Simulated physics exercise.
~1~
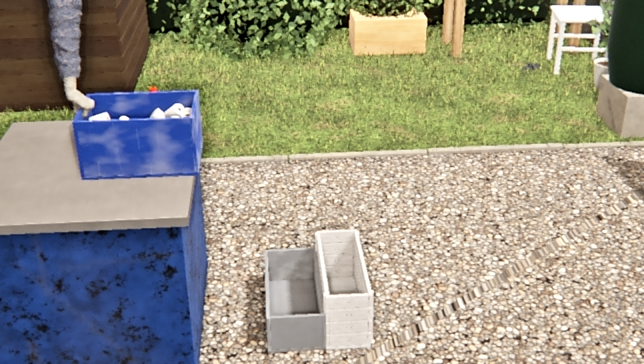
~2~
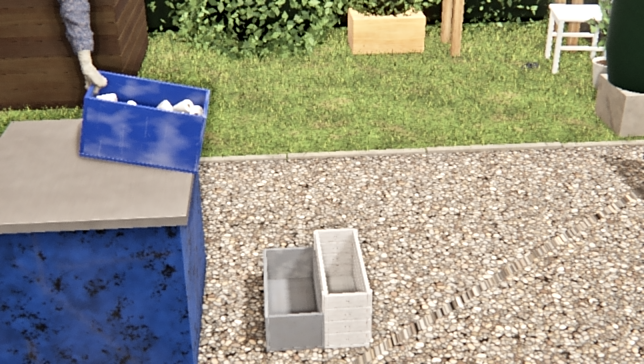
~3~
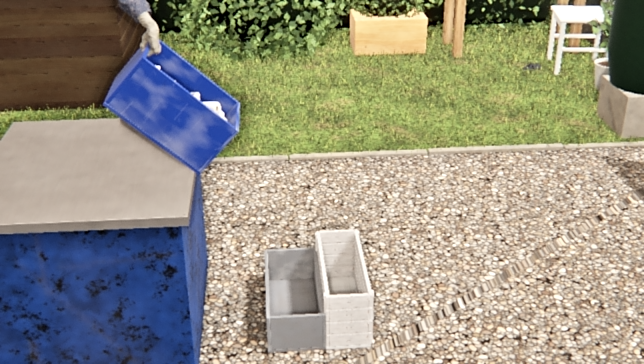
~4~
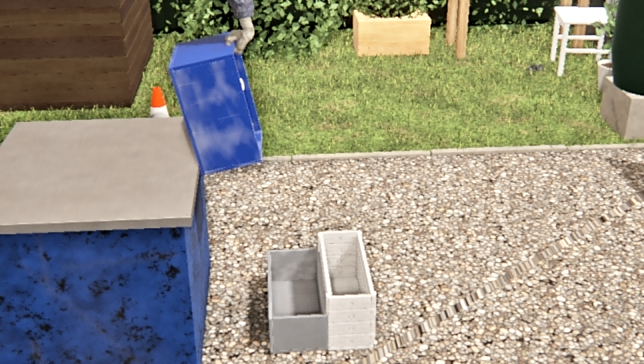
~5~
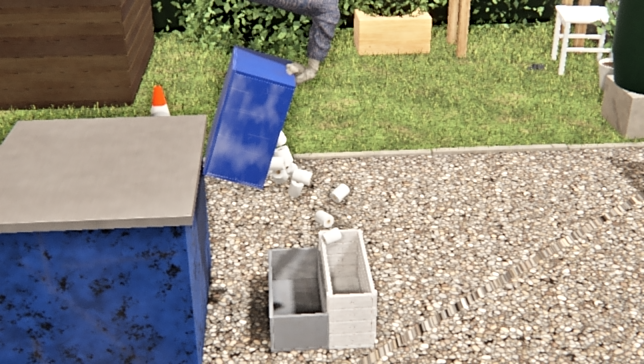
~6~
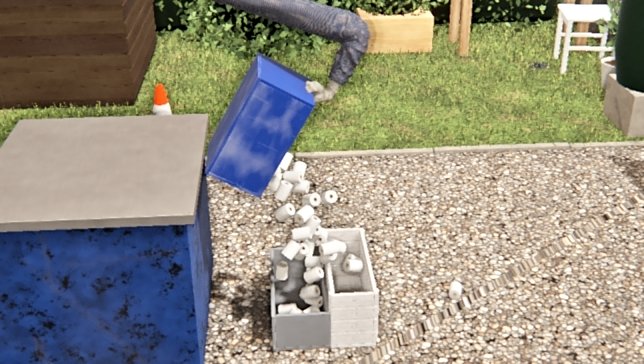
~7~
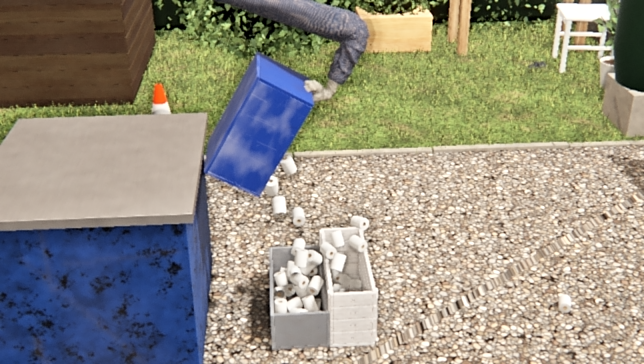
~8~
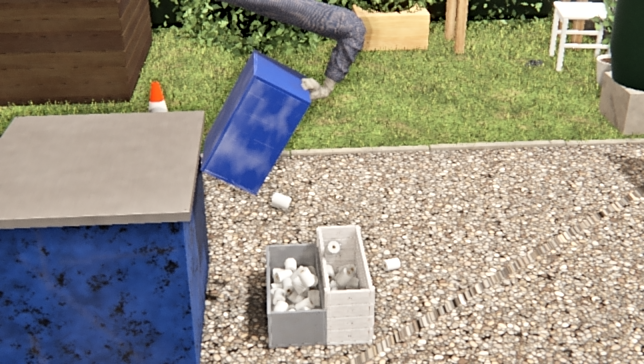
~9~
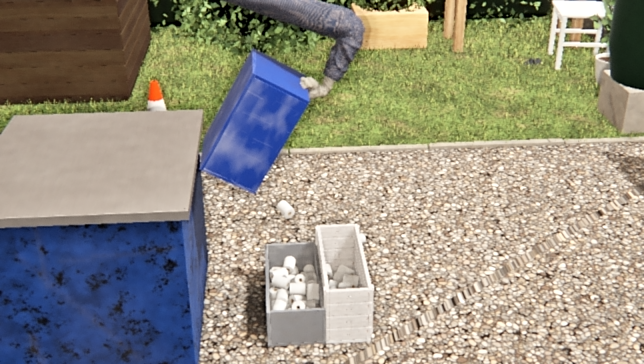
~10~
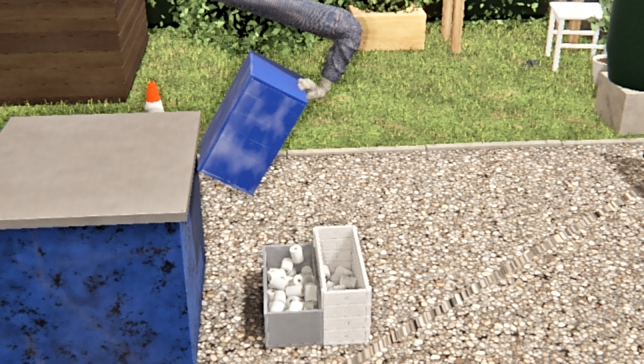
In a garden, a gloved hand tips white rolls from a blue tote, mostly into a grey bin.
